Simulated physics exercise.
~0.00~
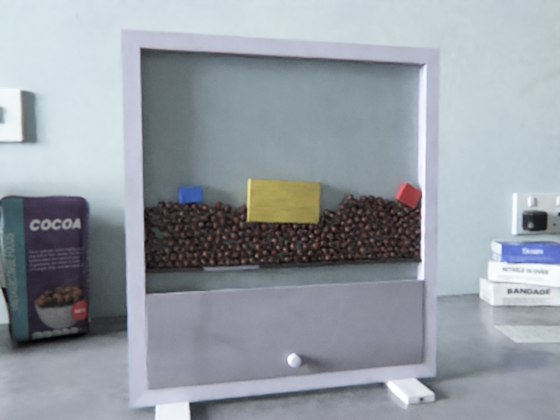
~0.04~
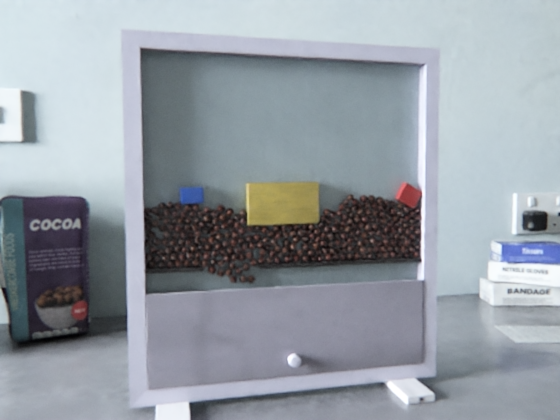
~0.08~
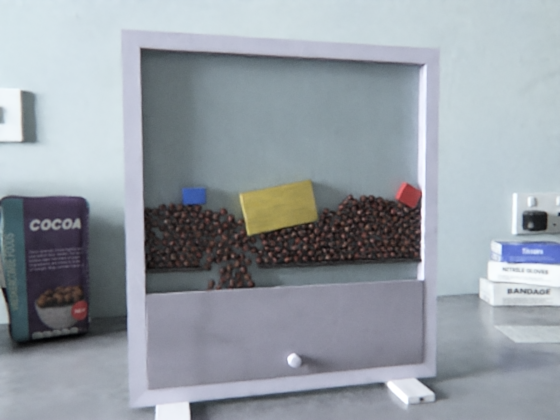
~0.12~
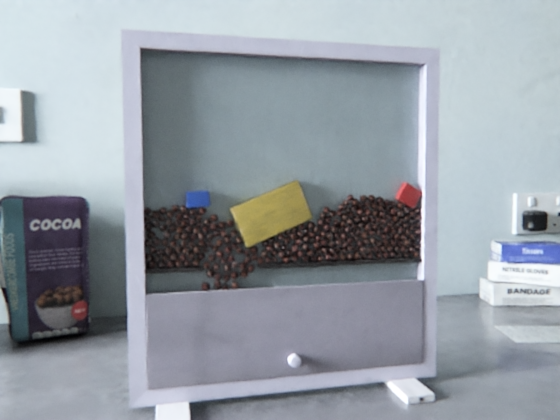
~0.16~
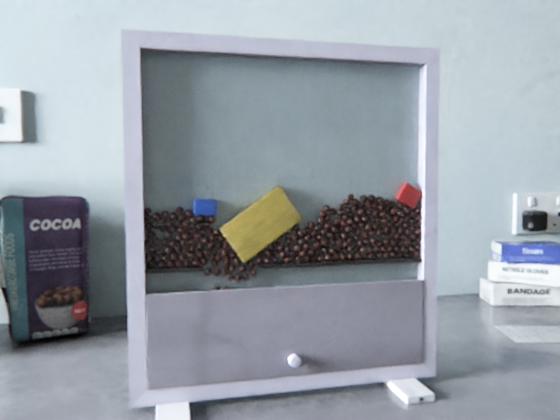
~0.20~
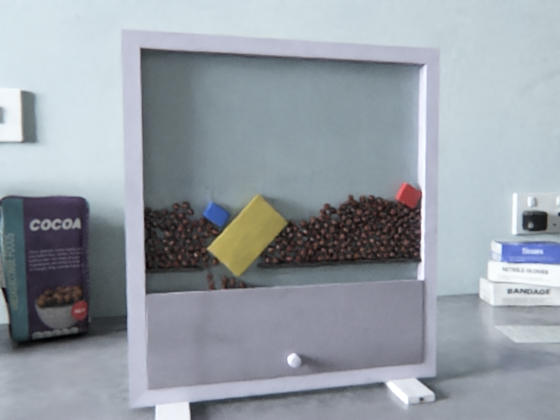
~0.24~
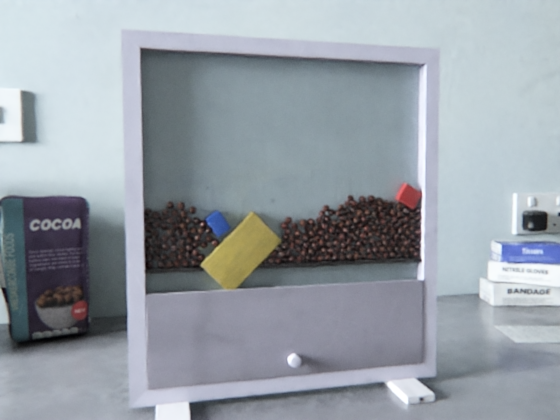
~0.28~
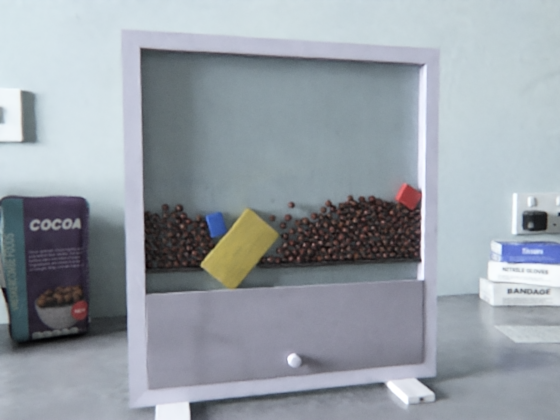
A yellow block tipped over and slid down to the left as dark beads spilled through a gap beneath it in an upright windowed box, and the blue block tilted in beside it. Both ended leaning together among the beads, with the red block still at right.
